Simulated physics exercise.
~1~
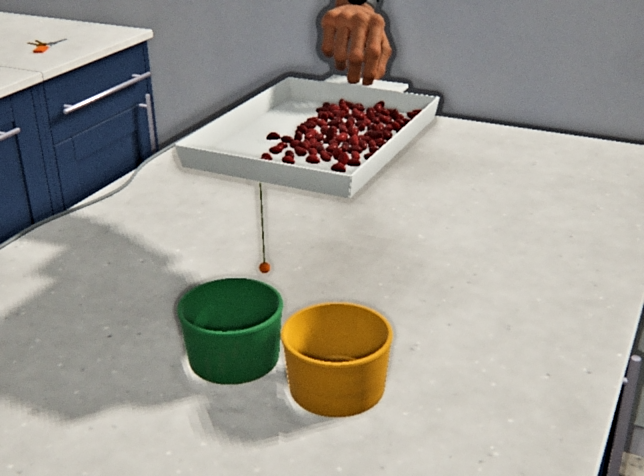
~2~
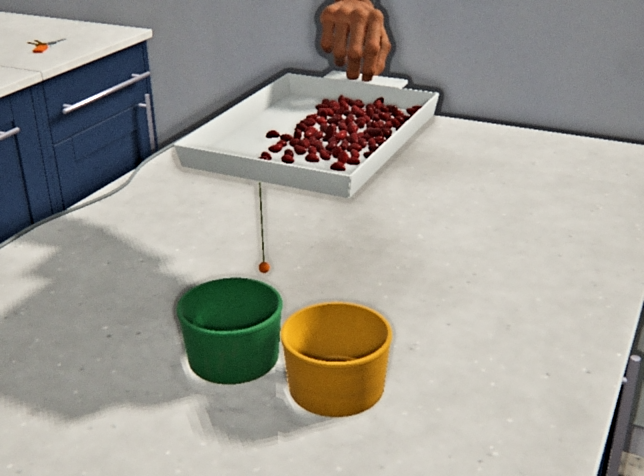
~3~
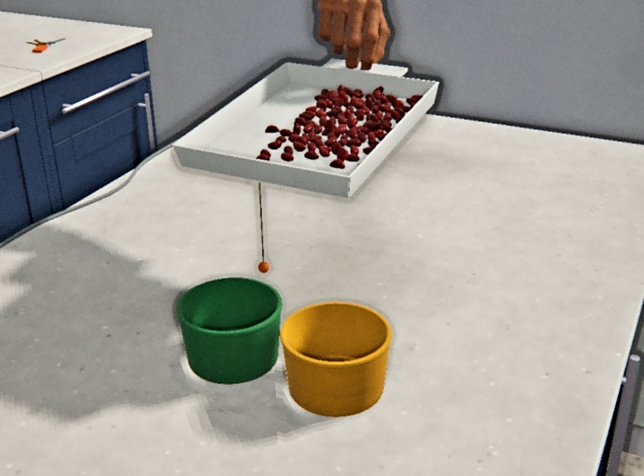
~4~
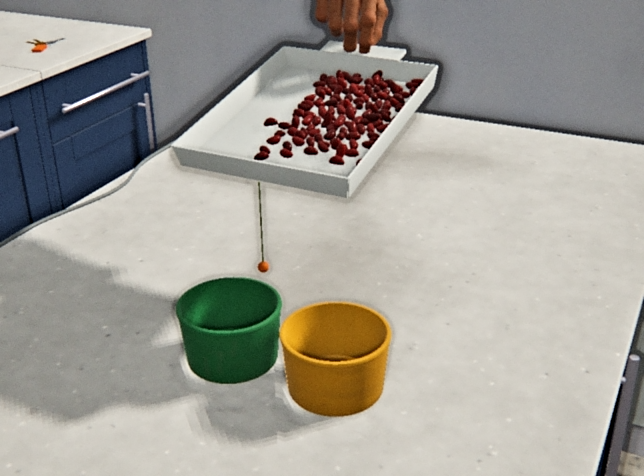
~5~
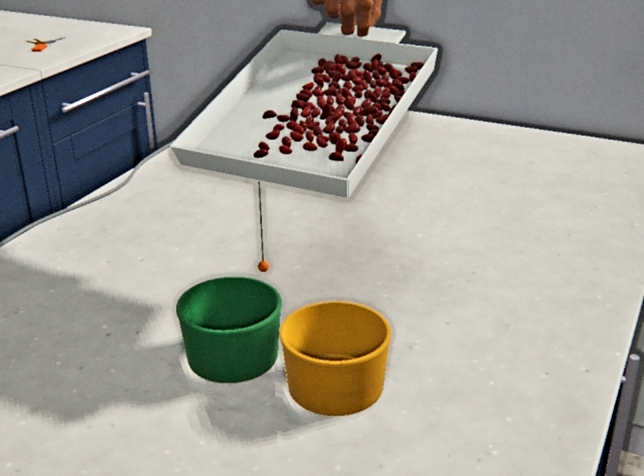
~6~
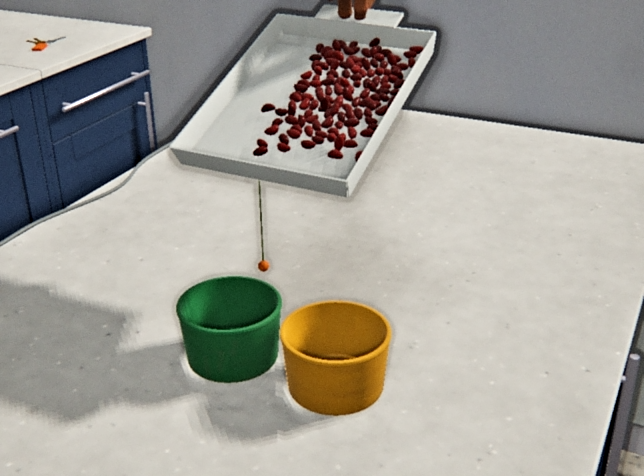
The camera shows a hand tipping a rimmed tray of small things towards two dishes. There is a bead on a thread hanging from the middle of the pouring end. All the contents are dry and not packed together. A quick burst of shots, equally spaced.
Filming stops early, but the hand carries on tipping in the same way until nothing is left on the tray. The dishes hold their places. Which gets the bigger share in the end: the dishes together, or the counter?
Looks like most of the load ends up caught, you see.
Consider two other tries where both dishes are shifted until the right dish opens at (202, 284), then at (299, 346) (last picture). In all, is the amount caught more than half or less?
The pair would catch the lesser share the first time and the greater share the second time.
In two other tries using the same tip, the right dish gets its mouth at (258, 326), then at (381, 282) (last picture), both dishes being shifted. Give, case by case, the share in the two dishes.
Close to 70 in a hundred, then close to 0 in a hundred.
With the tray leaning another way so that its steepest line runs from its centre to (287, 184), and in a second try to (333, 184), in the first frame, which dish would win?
The right-side dish, then the right-side dish.
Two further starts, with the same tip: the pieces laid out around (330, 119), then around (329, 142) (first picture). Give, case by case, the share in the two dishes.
Close to 70 %, followed by close to 60 %.
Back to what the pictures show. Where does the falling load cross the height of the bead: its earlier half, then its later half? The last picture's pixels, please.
Around (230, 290), followed by around (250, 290).
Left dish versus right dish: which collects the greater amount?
Answer: The one at left.
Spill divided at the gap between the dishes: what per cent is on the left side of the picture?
Roughly 100 %.
Soon, tray tipped steeply; all on the tray.
A while on, tray tipped right over; nearly all on the tray; a stray few in the left dish; a stray few outside both; a small part in the air.
Towards the end, tray tipped past a quarter turn; about a quarter in the right dish; about half in the left dish; about a quarter outside both.
Finally, tray tipped past a quarter turn; about a quarter in the right dish; about half in the left dish; about a quarter outside both.
